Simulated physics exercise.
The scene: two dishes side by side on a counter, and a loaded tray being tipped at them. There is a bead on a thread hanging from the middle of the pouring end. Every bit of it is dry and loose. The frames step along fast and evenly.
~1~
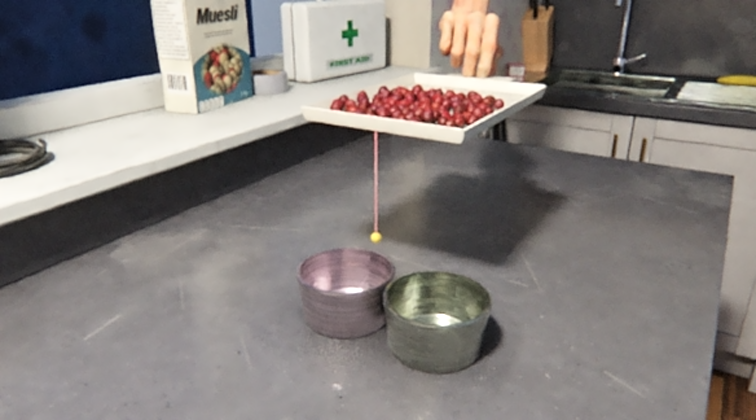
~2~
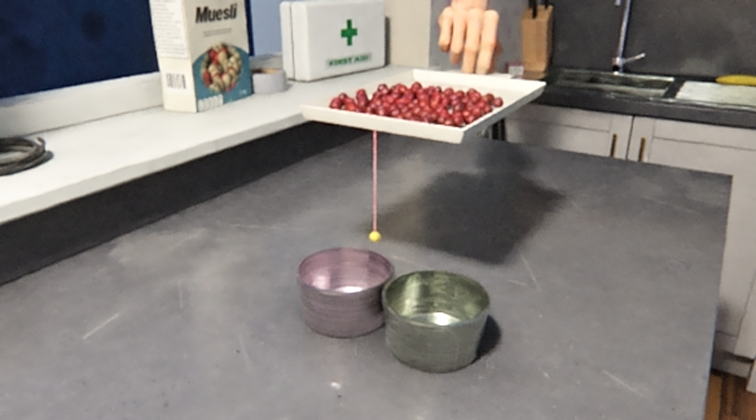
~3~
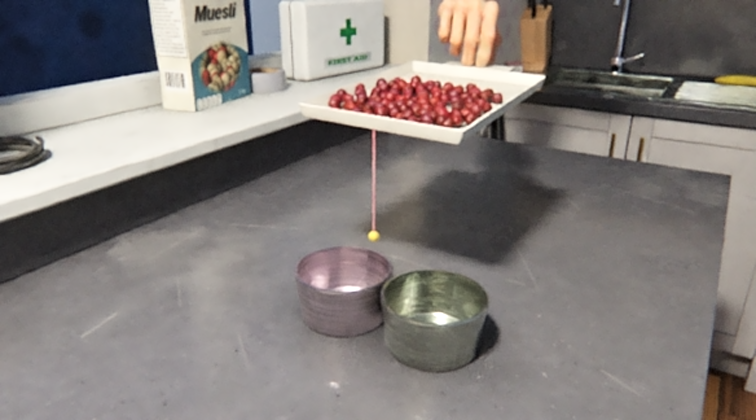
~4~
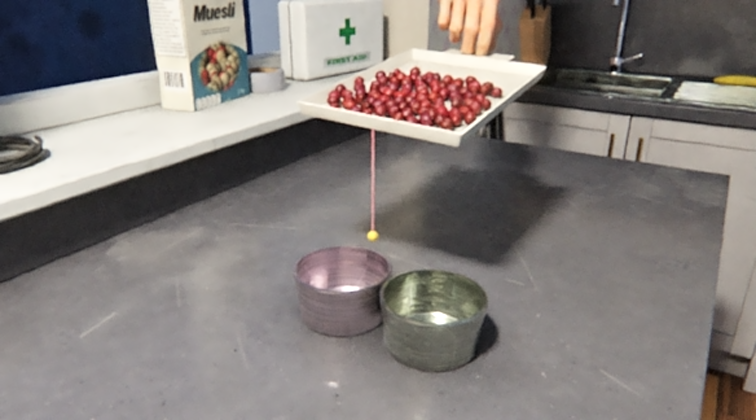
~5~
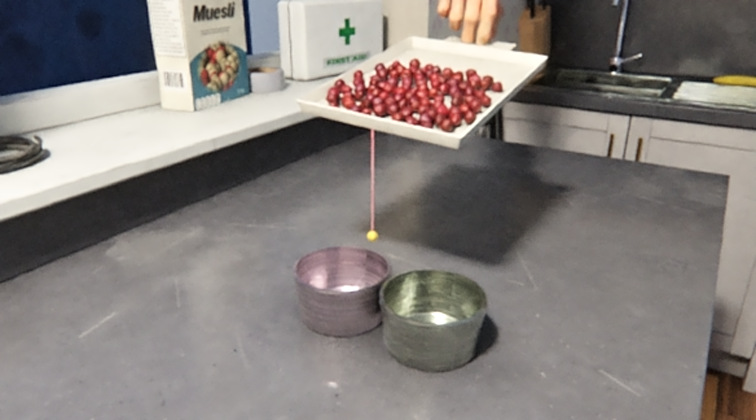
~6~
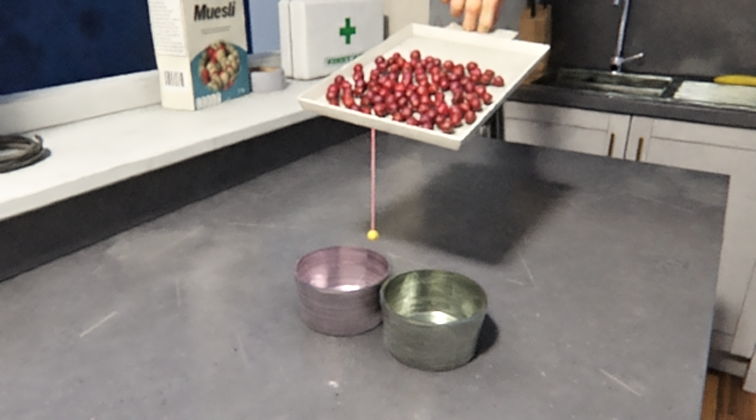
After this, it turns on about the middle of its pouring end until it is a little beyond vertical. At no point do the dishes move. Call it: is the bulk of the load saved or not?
The bulk is saved.
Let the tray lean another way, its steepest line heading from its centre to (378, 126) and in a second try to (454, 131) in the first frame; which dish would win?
Outcome one: The left side; outcome two: The right side.
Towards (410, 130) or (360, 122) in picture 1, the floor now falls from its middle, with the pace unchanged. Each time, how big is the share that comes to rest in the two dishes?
I'd expect around 80 in a hundred first and around 40 in a hundred second.
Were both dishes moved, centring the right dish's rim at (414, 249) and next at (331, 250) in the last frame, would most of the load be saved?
Taking them in turn, it's short of half and then short of half.
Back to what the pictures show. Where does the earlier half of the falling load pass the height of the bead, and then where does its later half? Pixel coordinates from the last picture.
Roughly at (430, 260) first, and then at (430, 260).
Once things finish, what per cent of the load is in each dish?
Estimate - left dish 20 percent, right dish 60 percent.
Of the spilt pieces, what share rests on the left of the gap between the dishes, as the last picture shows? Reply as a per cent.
I reckon around 20 per cent.
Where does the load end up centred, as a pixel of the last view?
Close to (427, 328).
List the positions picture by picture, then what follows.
The first picture shows corners of the pouring end (306, 106) and (462, 129), level; middle of the load (416, 107), dried cherries; left dish (318, 309); right dish (412, 341); bead on its thread (376, 238).
The second picture shows corners of the pouring end (305, 105) and (461, 128), level; middle of the load (415, 105).
The third picture shows corners of the pouring end (303, 103) and (460, 130), tipped barely, lowest at the right corner; middle of the load (414, 102).
The fourth picture shows corners of the pouring end (302, 101) and (459, 132), tipped a little, lowest at the right corner; middle of the load (413, 97).
The fifth picture shows corners of the pouring end (301, 99) and (458, 135), tipped a little, lowest at the right corner; middle of the load (413, 93).
The sixth picture shows corners of the pouring end (302, 97) and (459, 137), tipped a little, lowest at the right corner; middle of the load (413, 89); left dish (315, 306); right dish (408, 339).
Just after the last frame, tray tipped steeply; every one on the tray.
A moment on, tray tipped right over; roughly a third on the tray; roughly a quarter in the right dish; about a tenth in the left dish; about a tenth outside both; roughly a third in the air.
Further on, tray tipped past a quarter turn; roughly two thirds in the right dish; roughly a quarter in the left dish; roughly a quarter outside both.
When it is over, tray tipped past a quarter turn; roughly two thirds in the right dish; roughly a quarter in the left dish; roughly a quarter outside both.
